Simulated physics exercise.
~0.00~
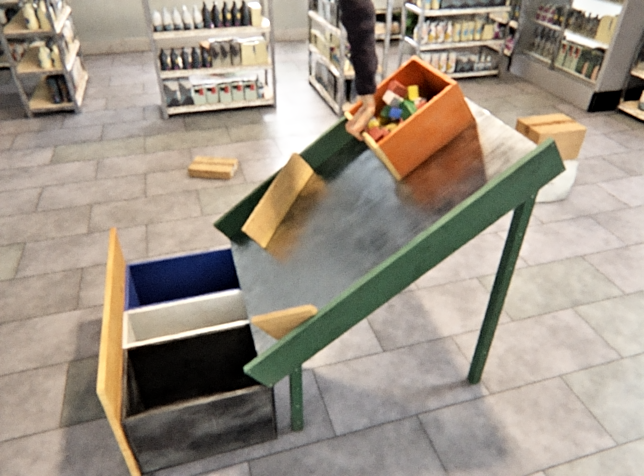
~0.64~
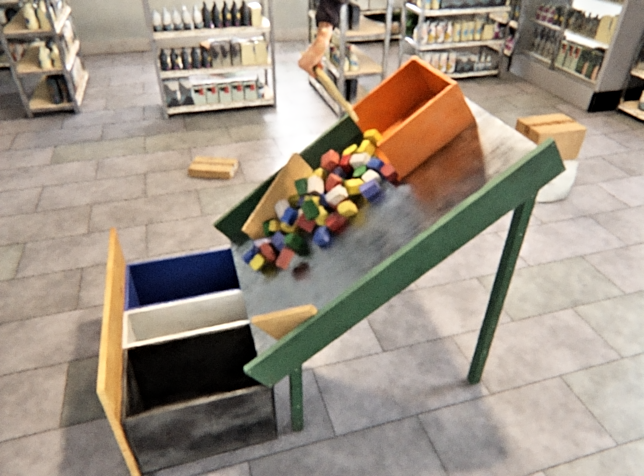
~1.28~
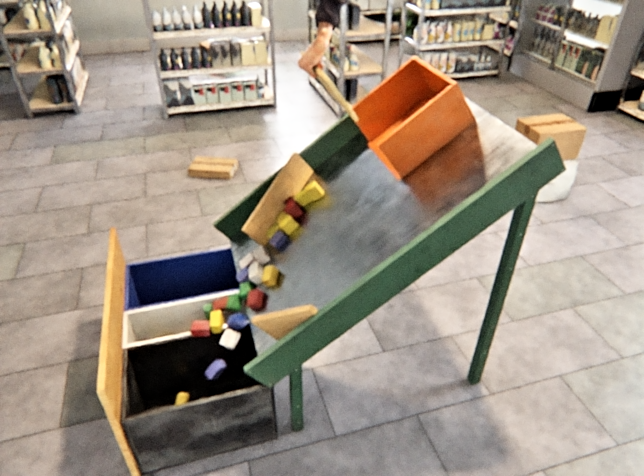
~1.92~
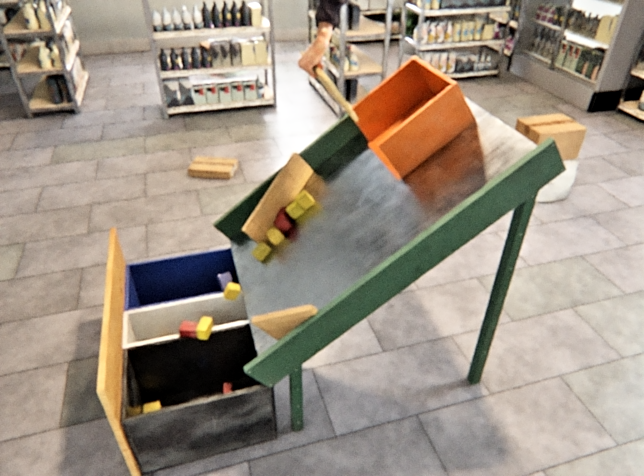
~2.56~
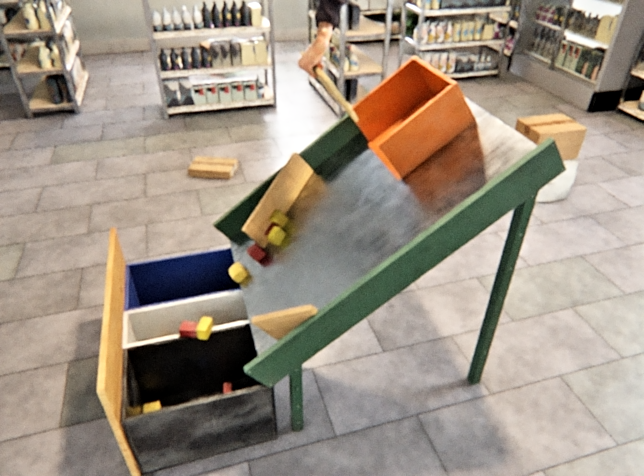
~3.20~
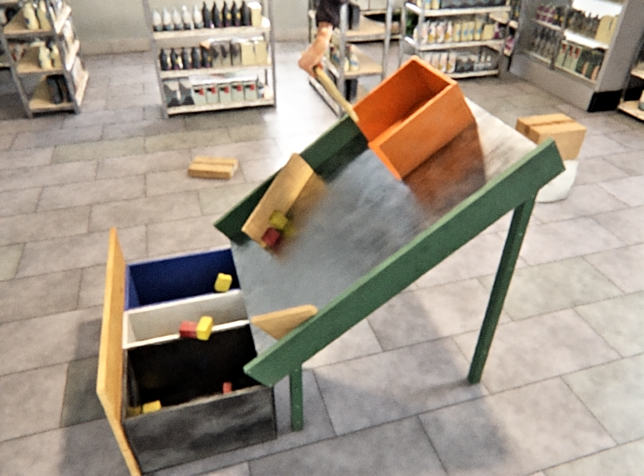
The clip opens on an orange pen of colourful toy bricks atop a green-edged sloping table, with a hand reaching in at its side. The hand draws the gate up and to the left, and the bricks spill down the slope in a crowded stream. They slide past two angled wooden boards and tumble off the lower edge toward a blue tote, a white bin and a black tub. The stream thins to a few stragglers along the upper board, some dropping into the blue tote. At the end, a couple of bricks remain on the slope beside that board.
